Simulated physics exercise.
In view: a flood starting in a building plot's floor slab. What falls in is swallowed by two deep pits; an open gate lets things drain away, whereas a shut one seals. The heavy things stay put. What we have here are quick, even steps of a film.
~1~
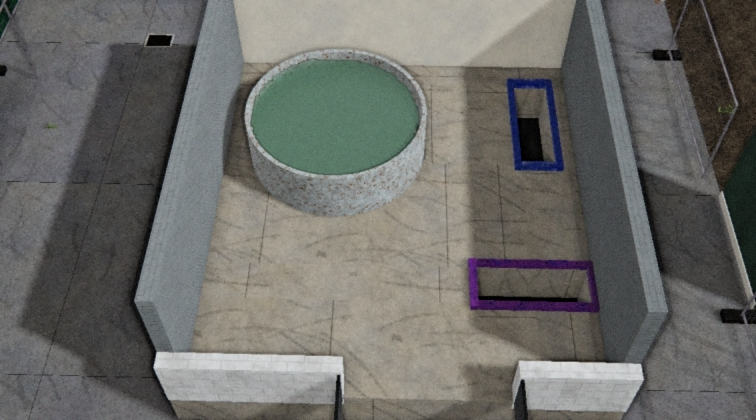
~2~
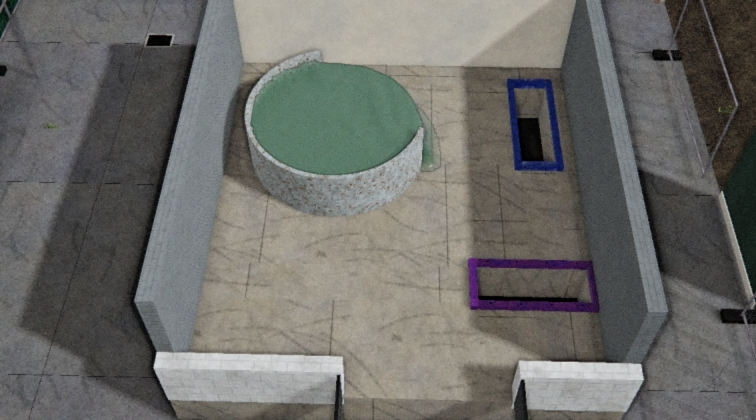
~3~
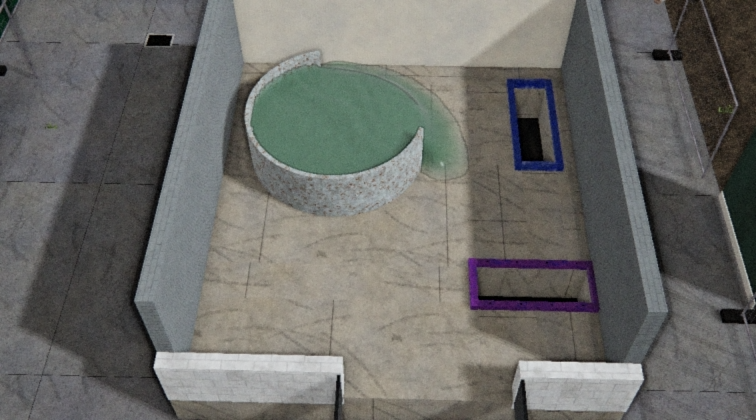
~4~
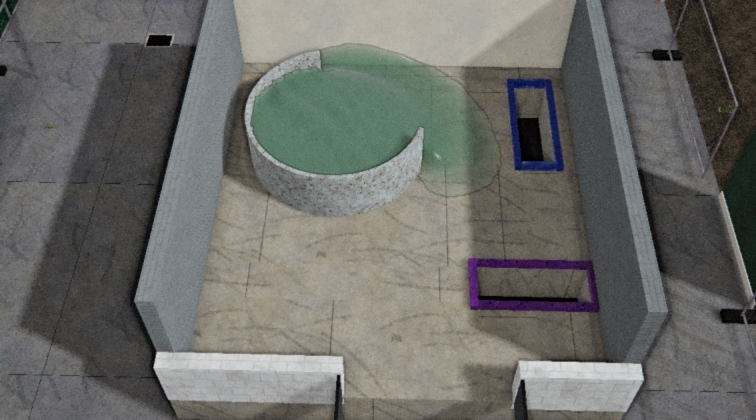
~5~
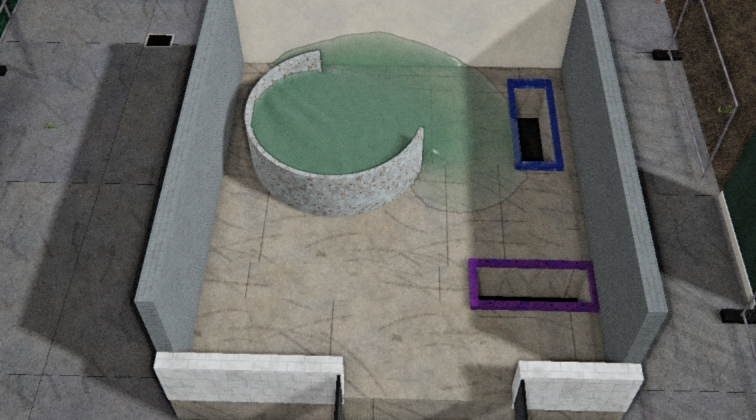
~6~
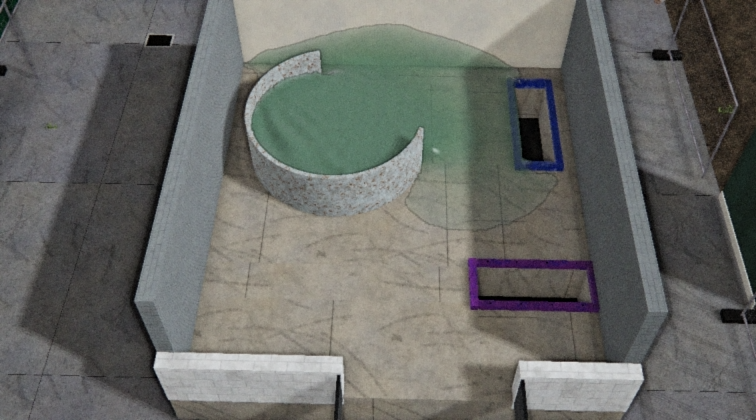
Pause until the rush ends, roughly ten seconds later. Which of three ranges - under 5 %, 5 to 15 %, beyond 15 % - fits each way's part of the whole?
For the gate, under 5 %; for the blue pit, beyond 15 %; for the purple pit, 5 to 15 %.
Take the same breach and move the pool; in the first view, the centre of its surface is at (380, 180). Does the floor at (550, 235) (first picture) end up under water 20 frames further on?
Outcome at the given point: Swamped.
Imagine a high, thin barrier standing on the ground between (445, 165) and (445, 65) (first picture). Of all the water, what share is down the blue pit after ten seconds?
Share for blue - 0 in a hundred.
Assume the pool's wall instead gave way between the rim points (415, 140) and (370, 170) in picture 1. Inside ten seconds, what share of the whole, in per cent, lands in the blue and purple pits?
Estimates in per cent: Blue 2, purple 30.
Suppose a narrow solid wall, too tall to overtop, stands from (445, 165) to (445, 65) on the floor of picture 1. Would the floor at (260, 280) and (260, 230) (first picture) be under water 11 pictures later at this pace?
Result, in the order given: Unsoaked / unsoaked.
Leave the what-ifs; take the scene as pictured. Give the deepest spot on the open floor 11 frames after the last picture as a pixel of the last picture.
I'd put it around (554, 73).
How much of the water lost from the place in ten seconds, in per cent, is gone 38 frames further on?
Near 90 in a hundred.
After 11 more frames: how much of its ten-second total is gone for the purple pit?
By my reckoning, 5 percent.
A moment on, water covers 35 % of the floor; the gate 0 %, the blue pit 7 %, the purple pit 0 %.
Next, water covers 40 % of the floor; the gate 0 %, the blue pit 19 %, the purple pit 0 %.
Then, water covers 65 % of the floor; the gate 0 %, the blue pit 34 %, the purple pit 4 %.
Later, water covers 85 % of the floor; the gate 0 %, the blue pit 41 %, the purple pit 8 %.
In the end, water covers 90 % of the floor; the gate 2 %, the blue pit 41 %, the purple pit 10 %.
